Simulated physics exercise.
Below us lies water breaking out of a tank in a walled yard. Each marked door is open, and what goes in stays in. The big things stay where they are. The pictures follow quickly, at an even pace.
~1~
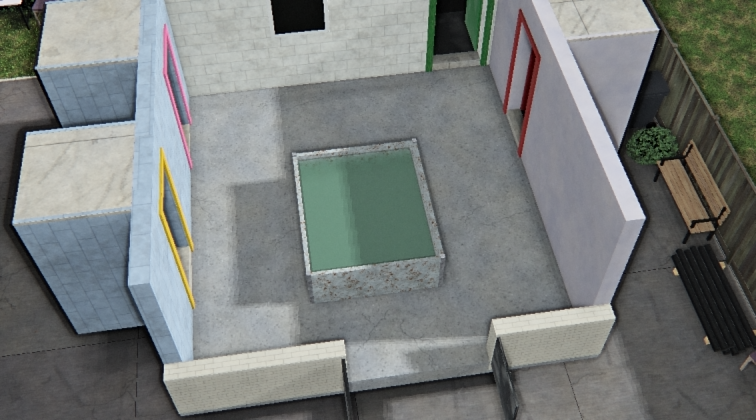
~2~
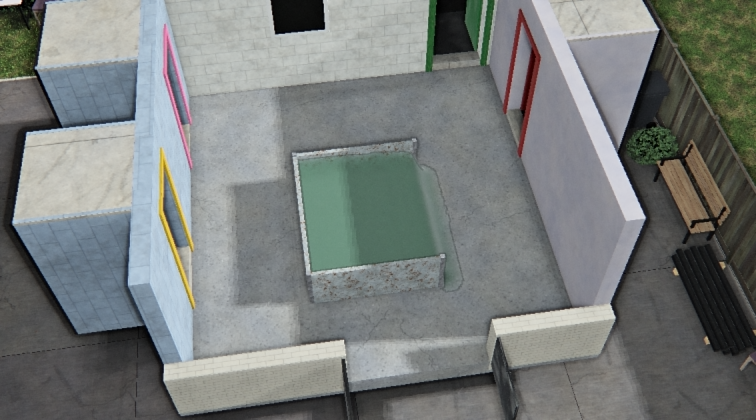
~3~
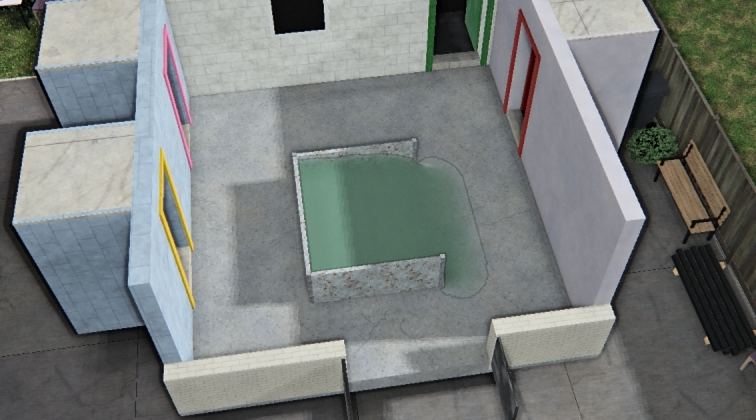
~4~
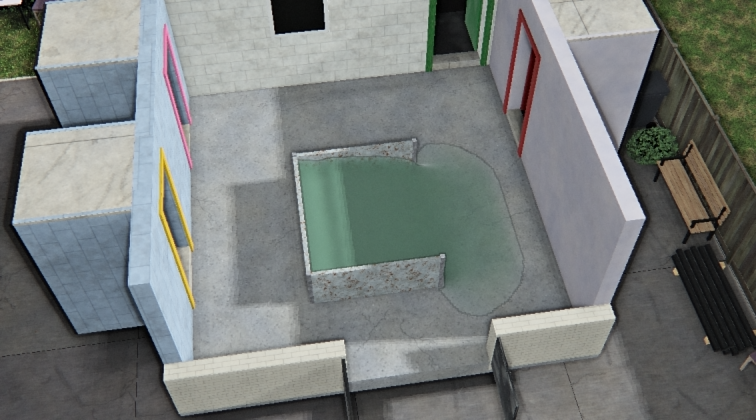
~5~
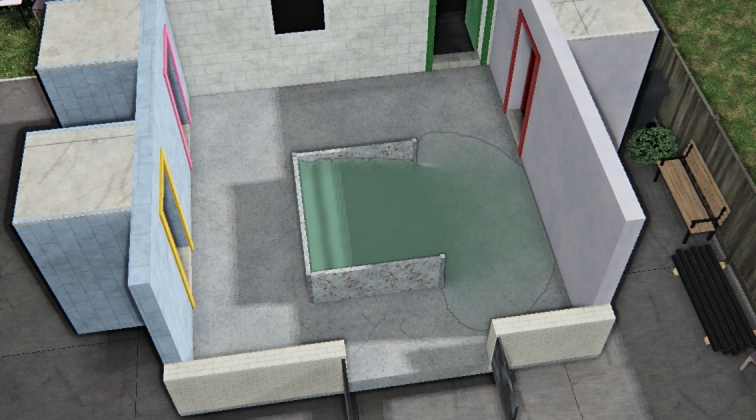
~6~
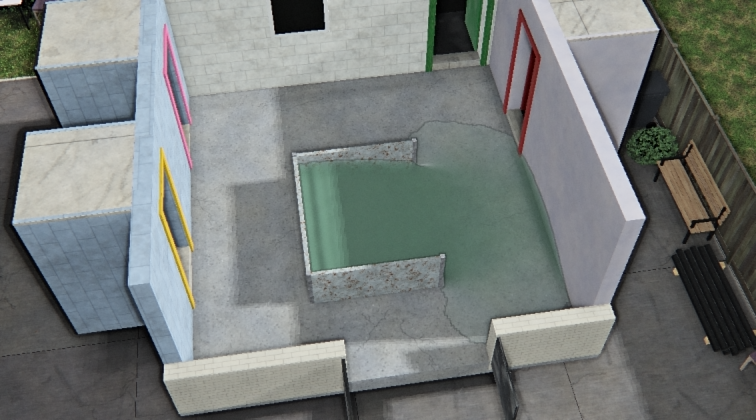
Green water pouring from the open right side of a low stone tank, spreading rightward across a grey walled yard.
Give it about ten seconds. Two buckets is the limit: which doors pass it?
The green door lets in a lot; the yellow door admits no more than that; the pink door lets in a lot; the red door lets in a lot.
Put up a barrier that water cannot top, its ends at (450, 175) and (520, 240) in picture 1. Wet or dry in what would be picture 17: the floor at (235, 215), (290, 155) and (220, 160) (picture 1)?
In turn: Free of water, dry, dry.
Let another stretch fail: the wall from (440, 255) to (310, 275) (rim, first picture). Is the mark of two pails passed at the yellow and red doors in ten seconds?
Then: Yellow door lets less in; red door lets less in.
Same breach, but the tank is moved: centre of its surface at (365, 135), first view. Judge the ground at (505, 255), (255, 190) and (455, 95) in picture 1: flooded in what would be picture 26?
In turn: Covered, free of water, under water.
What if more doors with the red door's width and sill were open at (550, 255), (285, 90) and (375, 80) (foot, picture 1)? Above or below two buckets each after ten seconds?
As listed: Is over, is under, holds.
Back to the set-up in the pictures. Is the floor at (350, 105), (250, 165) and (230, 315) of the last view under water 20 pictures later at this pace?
In that order: Wet, free of water, under water.
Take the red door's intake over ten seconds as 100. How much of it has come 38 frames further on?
Near 100 in a hundred.
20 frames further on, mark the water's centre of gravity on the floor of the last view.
At about (444, 219).
A moment on, water covers 25 % of the floor; the green door not reached, the yellow door not reached, the pink door not reached, the red door under two buckets in.
Next, water covers 35 % of the floor; the green door under two buckets in, the yellow door not reached, the pink door not reached, the red door over two buckets in.
Then, water covers 65 % of the floor; the green door over two buckets in, the yellow door not reached, the pink door not reached, the red door over two buckets in.
Later, water covers 95 % of the floor; the green door far over two buckets in, the yellow door wet at the sill, nothing in, the pink door under two buckets in, the red door over two buckets in.
In the end, water covers 95 % of the floor; the green door far over two buckets in, the yellow door wet at the sill, nothing in, the pink door over two buckets in, the red door over two buckets in.
